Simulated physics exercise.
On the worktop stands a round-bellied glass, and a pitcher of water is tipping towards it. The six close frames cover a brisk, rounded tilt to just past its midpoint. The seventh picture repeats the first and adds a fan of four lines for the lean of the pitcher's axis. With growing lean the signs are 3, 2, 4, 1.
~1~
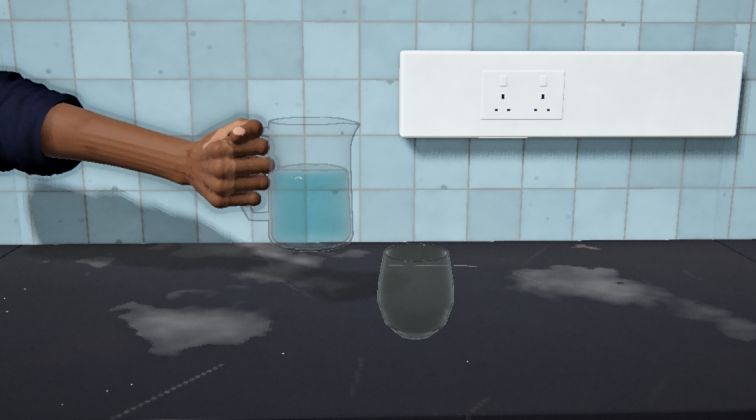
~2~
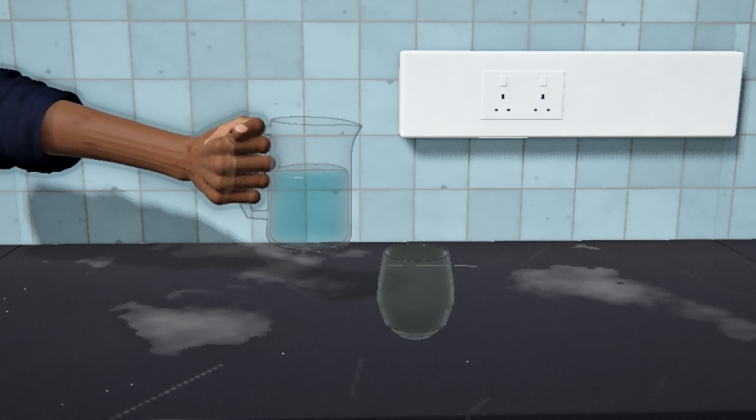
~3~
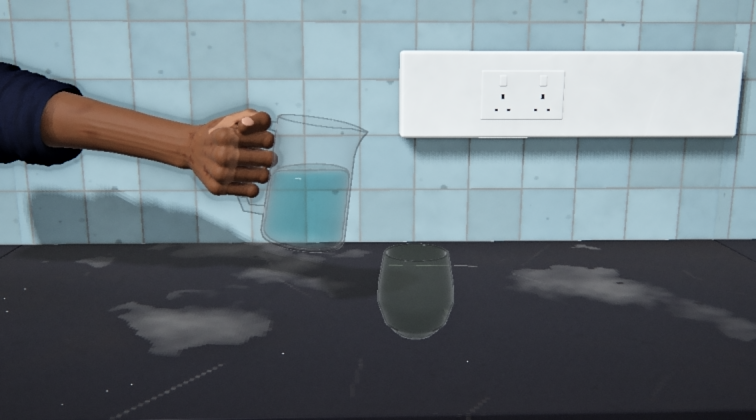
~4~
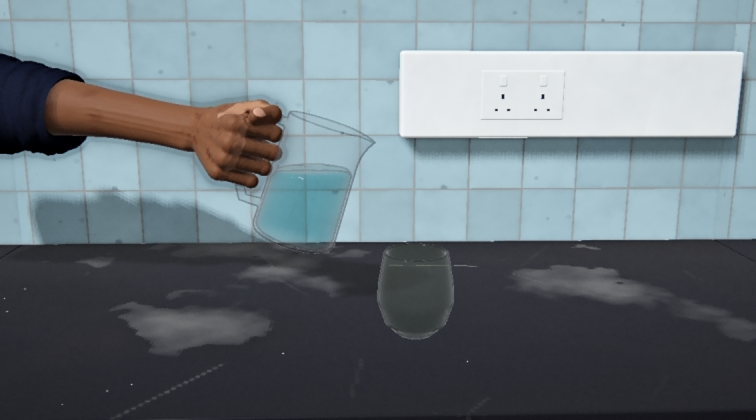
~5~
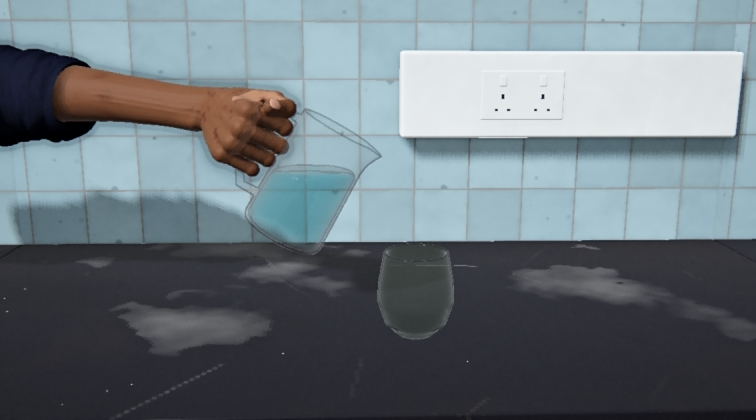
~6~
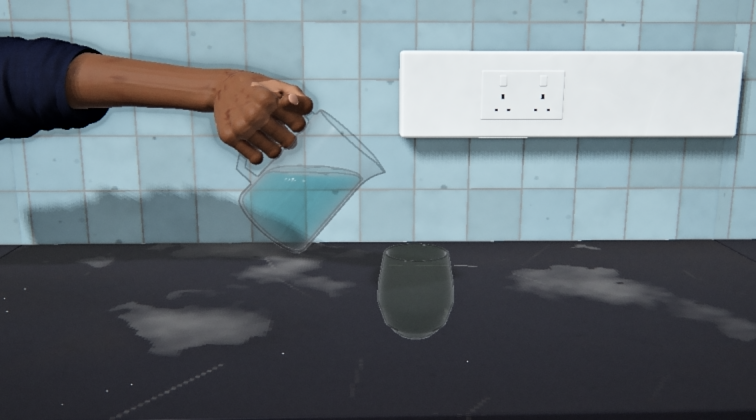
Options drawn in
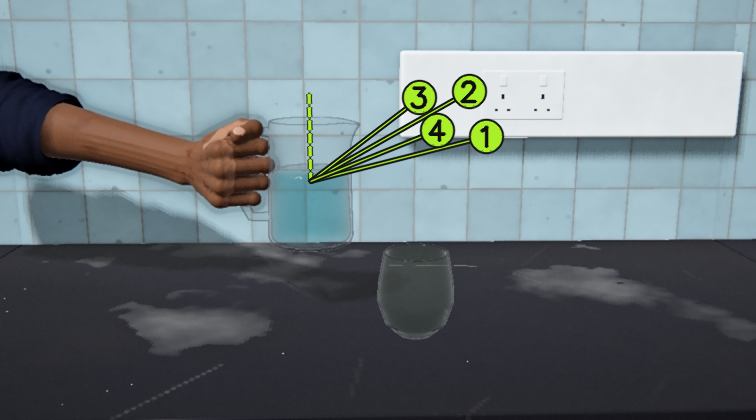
The footage shows a hand holding a clear pitcher of blue liquid behind and left of a round-bellied glass on a dark, marked worktop. The hand gradually tilts the pitcher rightwards, its lip lowering while the liquid remains inside.
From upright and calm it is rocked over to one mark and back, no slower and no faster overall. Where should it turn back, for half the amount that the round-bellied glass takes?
I would pick tilt 1.
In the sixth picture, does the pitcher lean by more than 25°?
Yes, it does.
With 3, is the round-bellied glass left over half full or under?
Under.
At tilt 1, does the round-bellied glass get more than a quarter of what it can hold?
Yes, it does.
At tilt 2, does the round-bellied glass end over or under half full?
Under half.
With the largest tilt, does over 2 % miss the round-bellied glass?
No, it does not.
On the marked copy, 1 at (470, 140); 2 at (454, 99); 3 at (406, 108); 4 at (421, 136).
If 1 is chosen, the round-bellied glass ends with about 49 % of what it can hold.
If 2 is chosen, the round-bellied glass ends with about 13 % of what it can hold.
If 3 is chosen, the round-bellied glass ends with about 3 % of what it can hold.
If 4 is chosen, the round-bellied glass ends with about 29 % of what it can hold.
